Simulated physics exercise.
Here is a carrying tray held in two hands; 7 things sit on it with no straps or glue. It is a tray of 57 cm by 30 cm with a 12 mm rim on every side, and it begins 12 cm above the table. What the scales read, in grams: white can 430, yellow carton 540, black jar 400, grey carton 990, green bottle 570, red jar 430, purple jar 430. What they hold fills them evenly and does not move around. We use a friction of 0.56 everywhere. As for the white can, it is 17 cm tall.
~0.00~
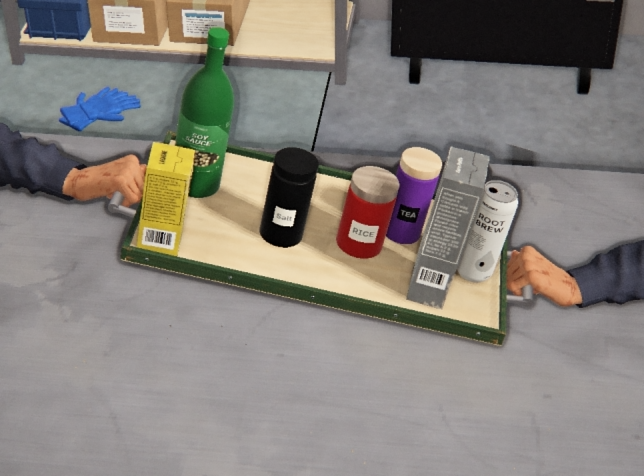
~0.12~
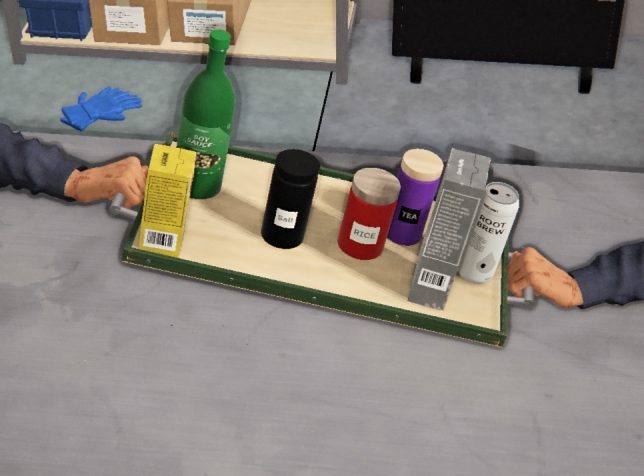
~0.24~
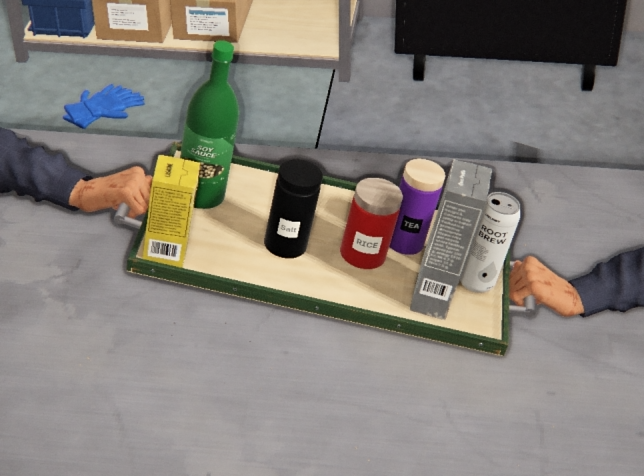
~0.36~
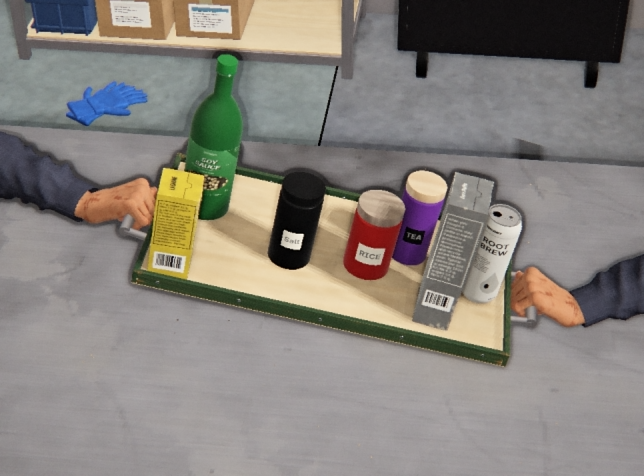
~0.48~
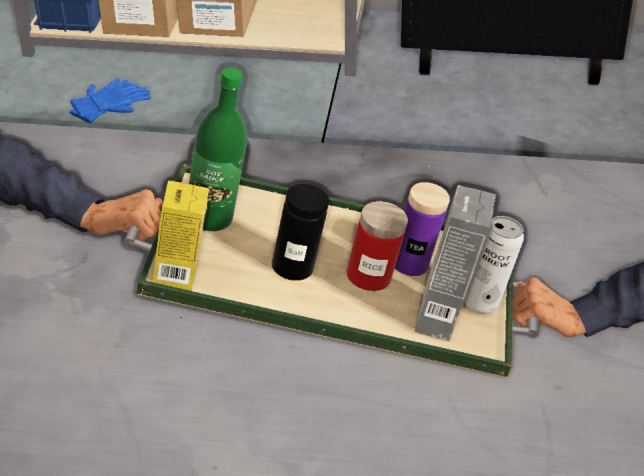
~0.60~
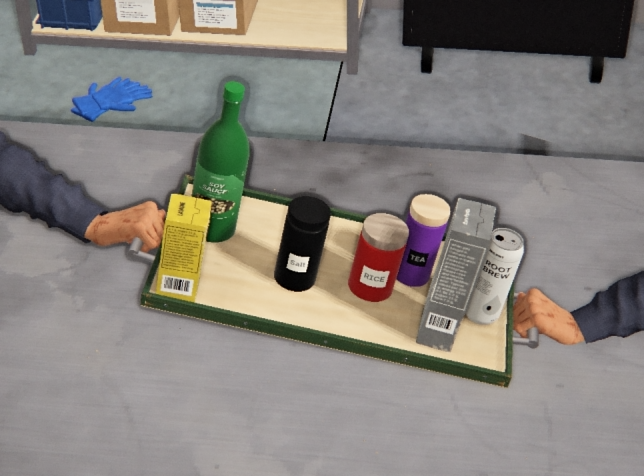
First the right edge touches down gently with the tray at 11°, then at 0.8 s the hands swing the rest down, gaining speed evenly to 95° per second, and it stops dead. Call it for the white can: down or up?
Up.
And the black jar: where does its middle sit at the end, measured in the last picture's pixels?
It finishes around (289, 279).
After 1.00 s, right edge on the table, tray at 2°; green bottle 6° off its base; grey carton 6° off its base.
After 1.60 s, tray flat on the table; grey carton 13° off its base; green bottle 8° off its base.
After 2.30 s, tray flat on the table; grey carton 5° off its base.
In the end (3.2 s), all 7 under 5 cm from the start. In the last view, white can near (480, 285).
